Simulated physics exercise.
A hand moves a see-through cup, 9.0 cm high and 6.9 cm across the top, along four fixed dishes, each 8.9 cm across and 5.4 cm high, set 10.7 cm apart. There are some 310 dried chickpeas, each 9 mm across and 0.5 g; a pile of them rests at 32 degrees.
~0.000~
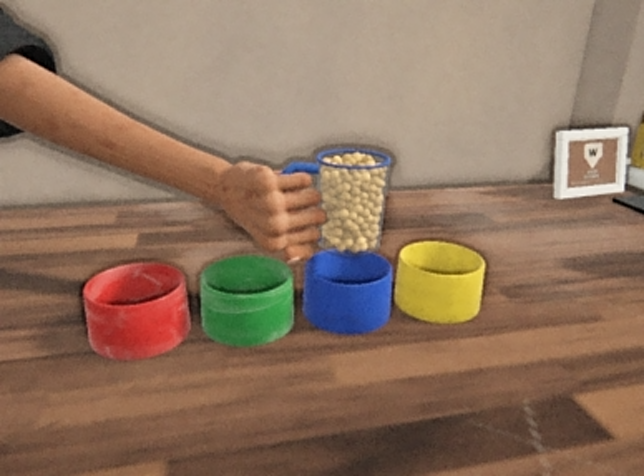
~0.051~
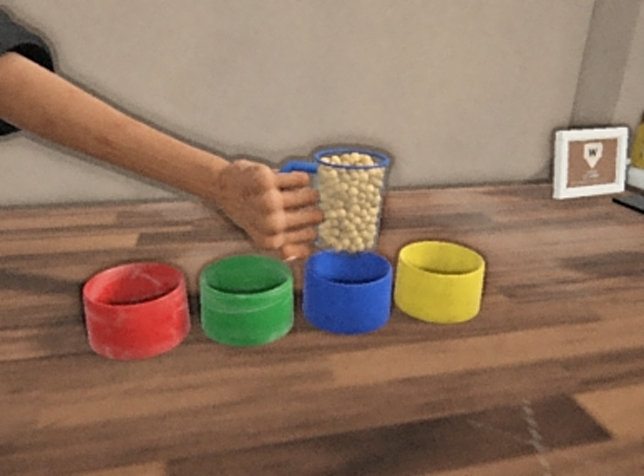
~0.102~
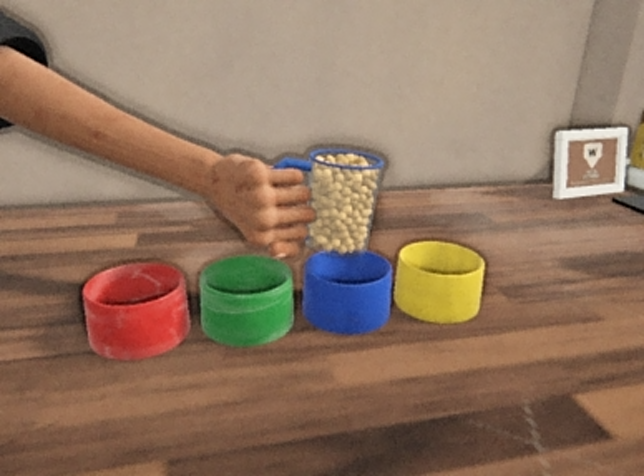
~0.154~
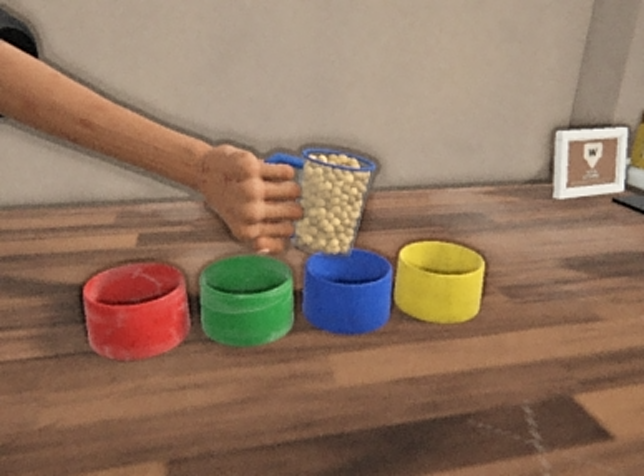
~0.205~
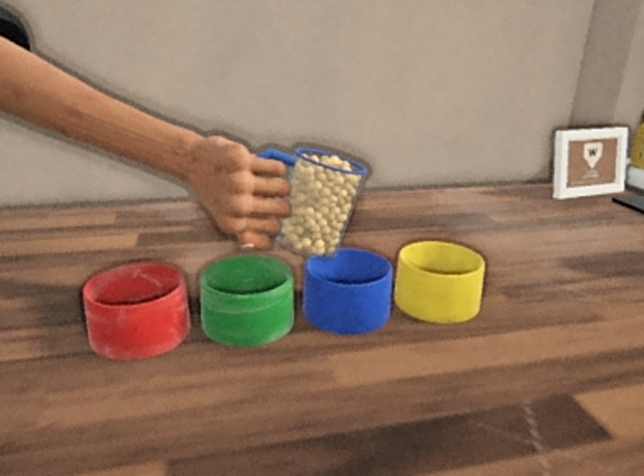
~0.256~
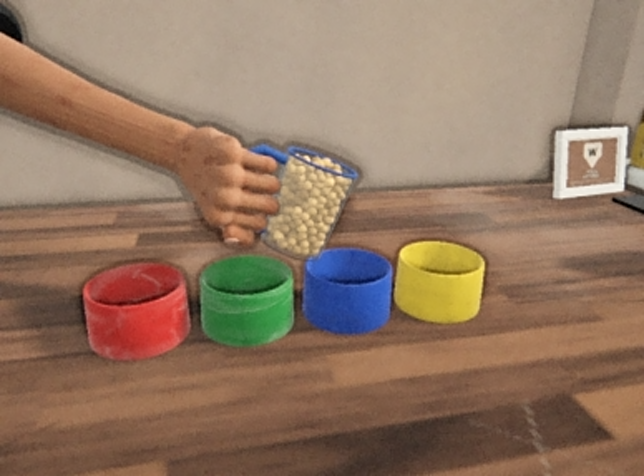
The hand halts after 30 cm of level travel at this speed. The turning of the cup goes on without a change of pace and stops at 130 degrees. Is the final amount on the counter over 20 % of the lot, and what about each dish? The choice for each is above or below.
Red - above it, blue - below it, green - below it, yellow - below it, counter - above it.
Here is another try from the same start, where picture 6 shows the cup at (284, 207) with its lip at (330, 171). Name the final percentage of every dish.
In the end red holds 70, blue holds 0, green holds 0, yellow holds 0.
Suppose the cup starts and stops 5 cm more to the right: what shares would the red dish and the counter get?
Result - red 60 / counter 10.
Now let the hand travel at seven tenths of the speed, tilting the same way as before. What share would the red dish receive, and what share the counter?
Shares - red 30, counter 20.
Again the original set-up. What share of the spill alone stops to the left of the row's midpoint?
Near 100 percent ends up there.
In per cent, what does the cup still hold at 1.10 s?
I reckon around 75 per cent.
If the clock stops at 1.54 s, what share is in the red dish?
Roughly 55 in a hundred.
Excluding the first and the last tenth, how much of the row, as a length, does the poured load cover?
That stretch comes to around 13 cm.
After 0.77 s, tilt 73 degrees; cup holds 100 %.
Then, at 1.10 s, tilt 107 degrees; cup holds 75 %, red 10 %, green 5 %.
Then, at 1.54 s, tilt 130 degrees; cup holds 5 %, red 55 %, green 5 %.
At rest (2.1 s), red 55 %, blue 0 %, green 5 %, yellow 0 %, counter 35 %.
